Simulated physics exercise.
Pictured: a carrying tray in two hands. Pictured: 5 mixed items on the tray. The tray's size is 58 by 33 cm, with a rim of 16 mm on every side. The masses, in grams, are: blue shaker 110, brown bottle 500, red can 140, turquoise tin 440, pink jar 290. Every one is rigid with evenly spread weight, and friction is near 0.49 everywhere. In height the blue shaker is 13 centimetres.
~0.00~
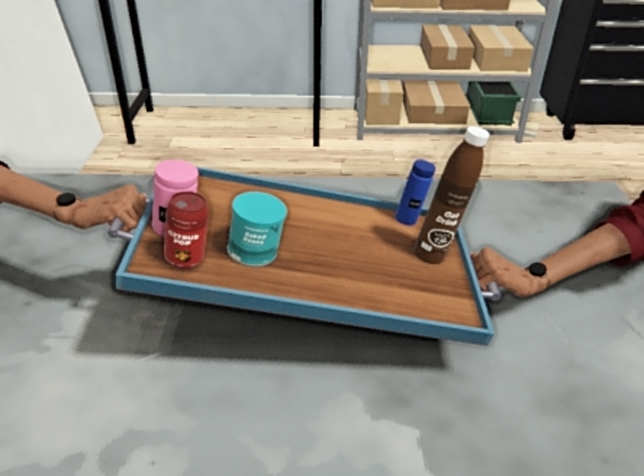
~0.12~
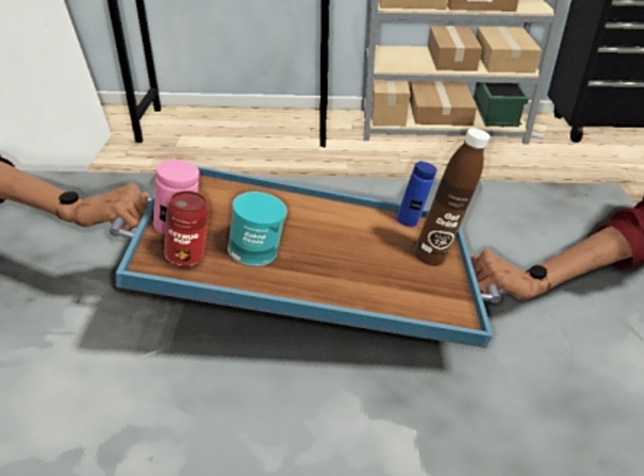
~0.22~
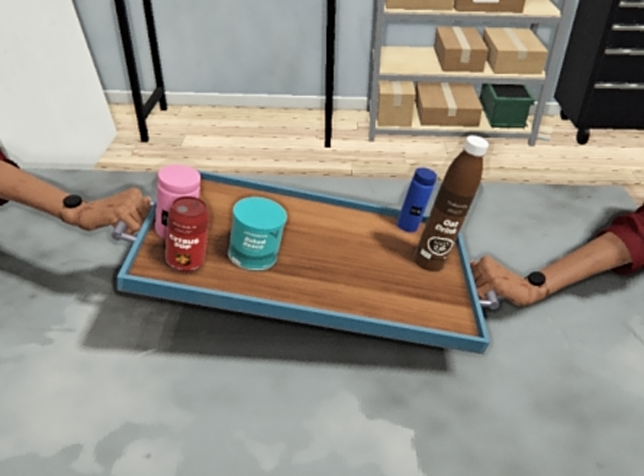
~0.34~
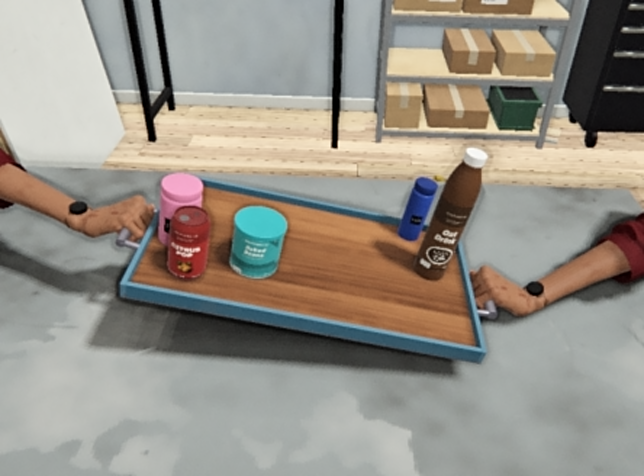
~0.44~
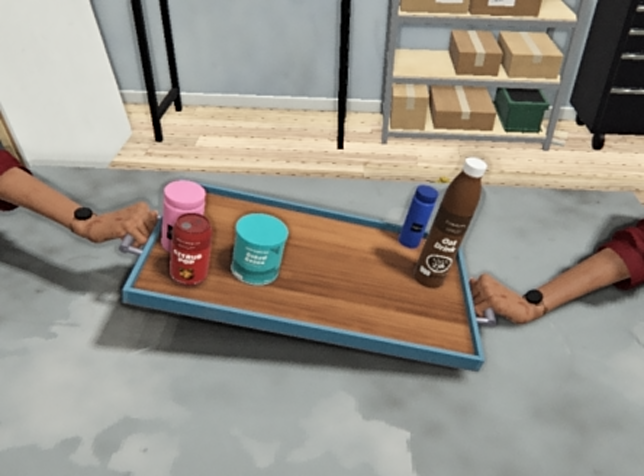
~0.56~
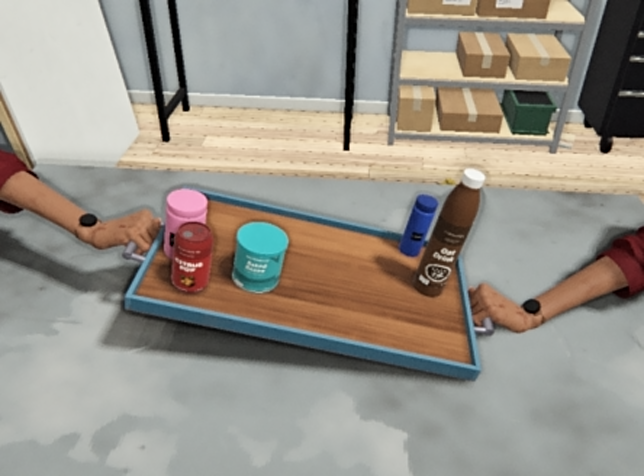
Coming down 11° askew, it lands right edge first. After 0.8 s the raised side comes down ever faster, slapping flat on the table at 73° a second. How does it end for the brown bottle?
Prediction: Standing.
Around 1.06 s, right edge on the table, tray at 2°.
Around 1.16 s, tray flat on the table.
Finally (2.0 s), all 5 still in place (within 5 cm). In the last view, brown bottle near (432, 243).
